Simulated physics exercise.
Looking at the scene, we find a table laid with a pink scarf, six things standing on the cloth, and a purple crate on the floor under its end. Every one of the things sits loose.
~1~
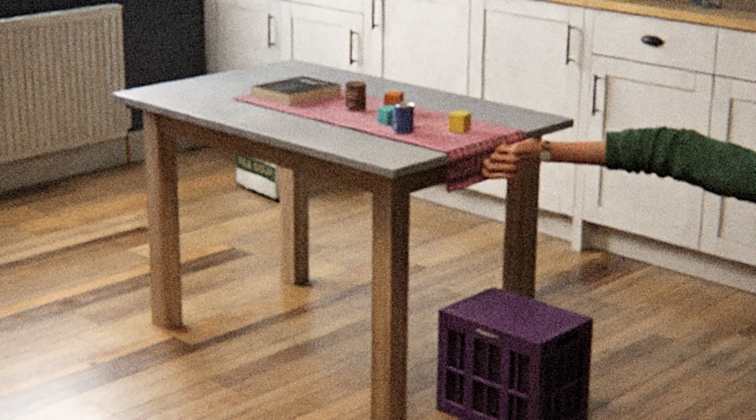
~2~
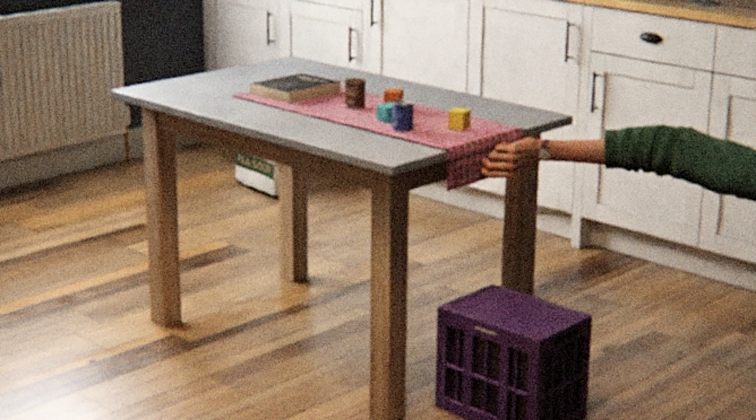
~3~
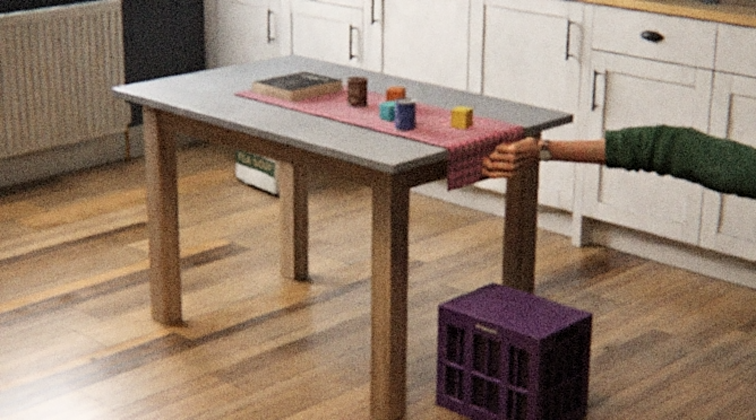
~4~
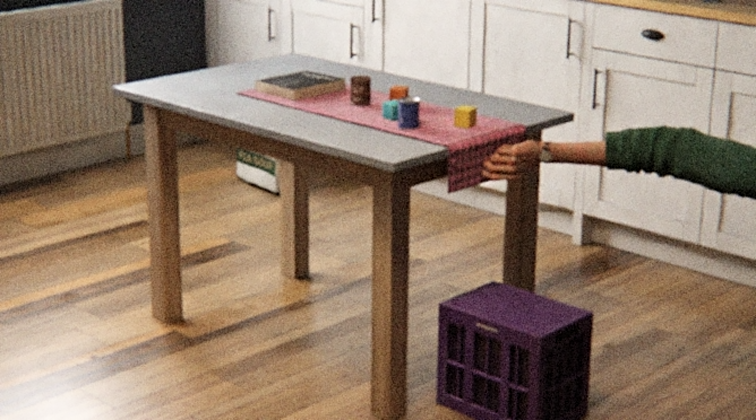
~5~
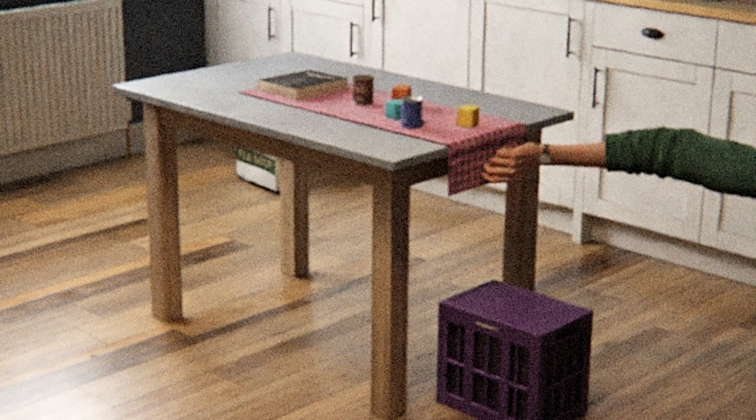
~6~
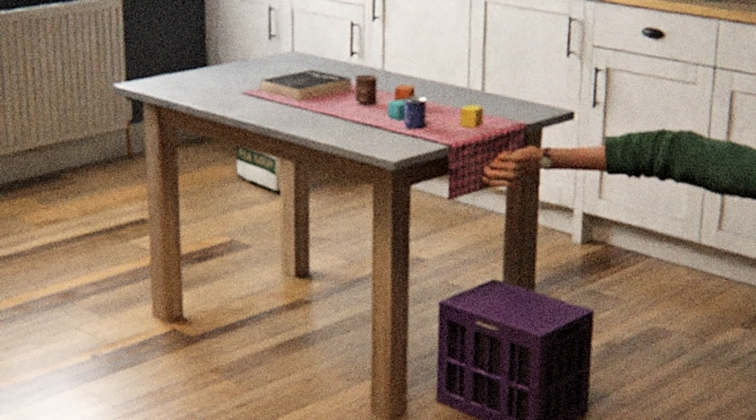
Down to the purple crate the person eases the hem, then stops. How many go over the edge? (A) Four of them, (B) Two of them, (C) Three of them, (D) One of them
Three of them.
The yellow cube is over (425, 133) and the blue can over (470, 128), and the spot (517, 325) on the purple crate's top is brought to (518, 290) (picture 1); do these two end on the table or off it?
Yellow cube is gone, blue can is gone.
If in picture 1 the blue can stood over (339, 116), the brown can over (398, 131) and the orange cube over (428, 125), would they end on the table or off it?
Fate of the blue can: It stays; fate of the brown can: It goes; fate of the orange cube: It goes.
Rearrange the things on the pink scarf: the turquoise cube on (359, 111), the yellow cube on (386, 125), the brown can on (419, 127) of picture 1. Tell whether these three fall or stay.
Looks like the turquoise cube hangs in there, the yellow cube ends up down, and the brown can ends up down.
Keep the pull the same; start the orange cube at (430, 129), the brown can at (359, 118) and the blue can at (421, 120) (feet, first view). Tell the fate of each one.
Orange cube dropped, brown can kept, blue can dropped.
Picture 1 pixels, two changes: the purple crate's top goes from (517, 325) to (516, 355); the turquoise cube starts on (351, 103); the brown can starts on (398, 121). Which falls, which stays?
Result - the turquoise cube stays put, and the brown can comes off.
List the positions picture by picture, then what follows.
The first picture shows hem (447, 192); yellow cube (460, 113); blue can (404, 104); turquoise cube (389, 108); orange cube (394, 93); brown can (356, 83); top of the crate (517, 325).
The second picture shows hem (447, 191); yellow cube (460, 110).
The third picture shows hem (447, 191); blue can (406, 100).
The fourth picture shows hem (447, 193); turquoise cube (394, 103); top of the crate (517, 319).
The fifth picture shows hem (448, 196); orange cube (402, 87).
The sixth picture shows hem (448, 200); yellow cube (472, 108); blue can (415, 99); turquoise cube (400, 102); orange cube (405, 87); brown can (366, 77).
A little later, hem near (487, 262); yellow cube and blue can gone.
Next, hem on the crate; yellow cube, blue can and turquoise cube gone.
When it is over, hem on the crate; yellow cube, blue can and turquoise cube gone. Over the edge go three.
